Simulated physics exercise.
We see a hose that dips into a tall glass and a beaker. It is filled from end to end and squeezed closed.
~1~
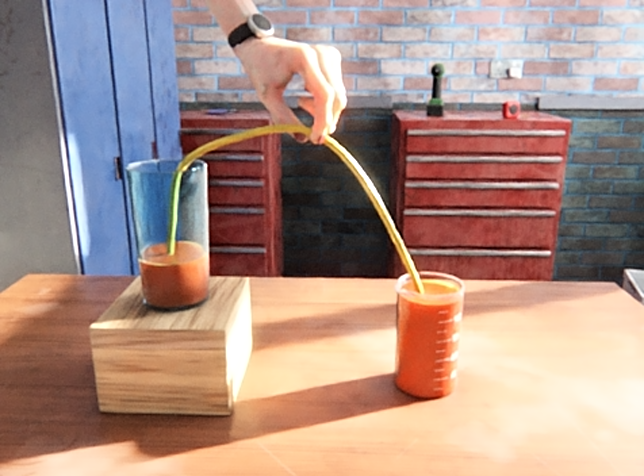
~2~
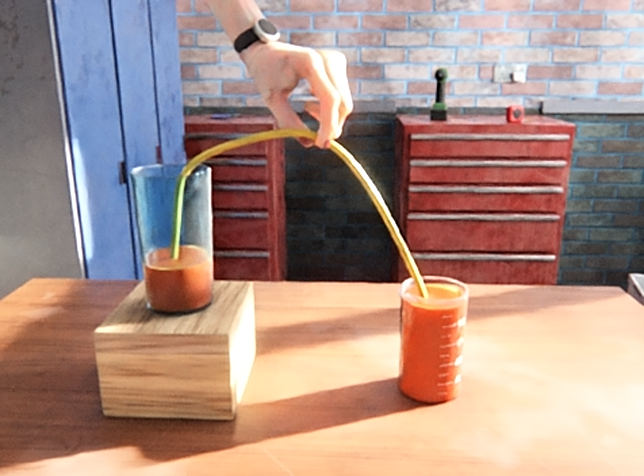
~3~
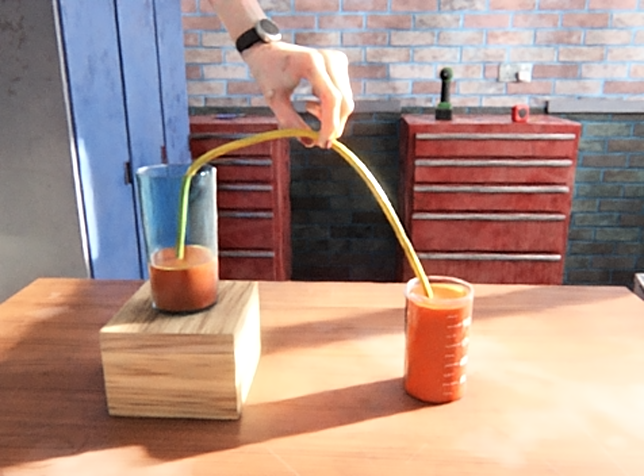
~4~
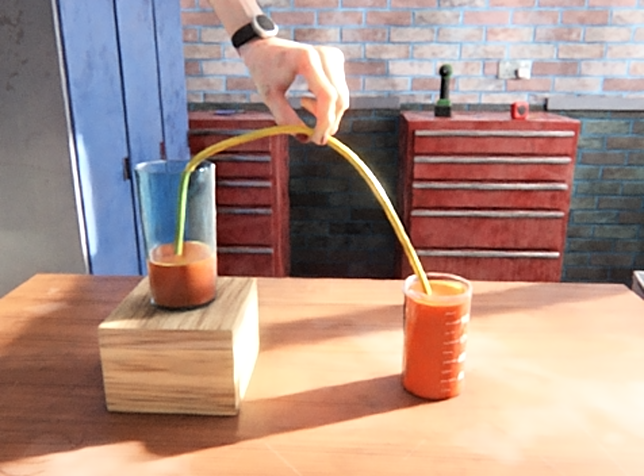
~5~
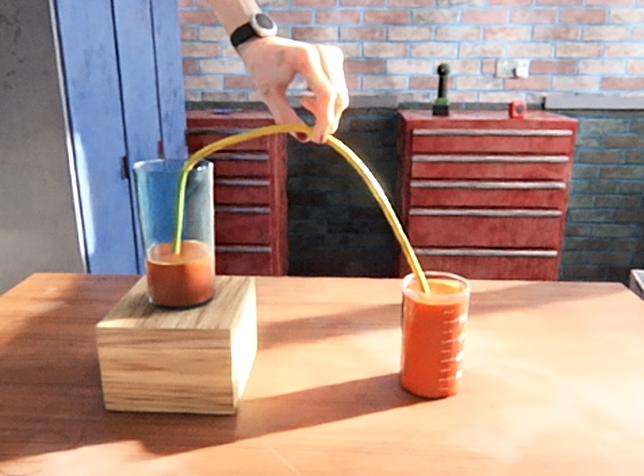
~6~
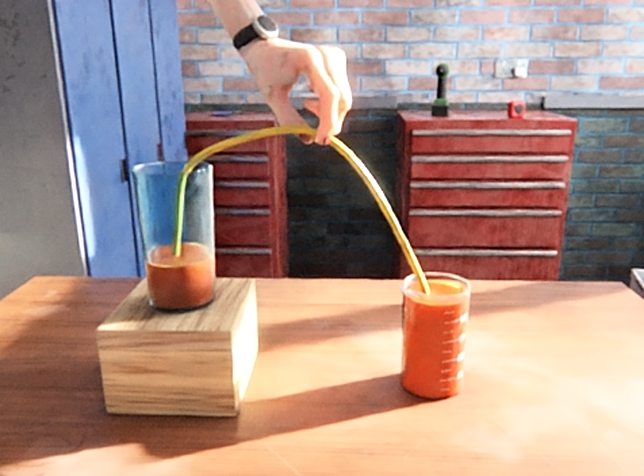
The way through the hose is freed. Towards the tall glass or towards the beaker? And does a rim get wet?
The tomato juice goes rightwards; the receiving one overflows.
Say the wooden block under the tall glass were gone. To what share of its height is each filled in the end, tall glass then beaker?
Near 50 and 65 in a hundred.
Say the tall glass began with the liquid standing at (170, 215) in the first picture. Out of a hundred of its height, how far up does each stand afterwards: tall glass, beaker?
In turn 10 and 100 per cent.
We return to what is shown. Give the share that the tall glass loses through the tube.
Roughly 65 per cent.
A moment on, the tall glass is about a quarter full; the beaker is full to the brim.
Further on, the tall glass is nearly empty; the beaker is full to the brim; a puddle lies under the lower one.
When it is over, the tall glass is nearly empty; the beaker is full to the brim; a puddle lies under the lower one; the two surfaces are level.
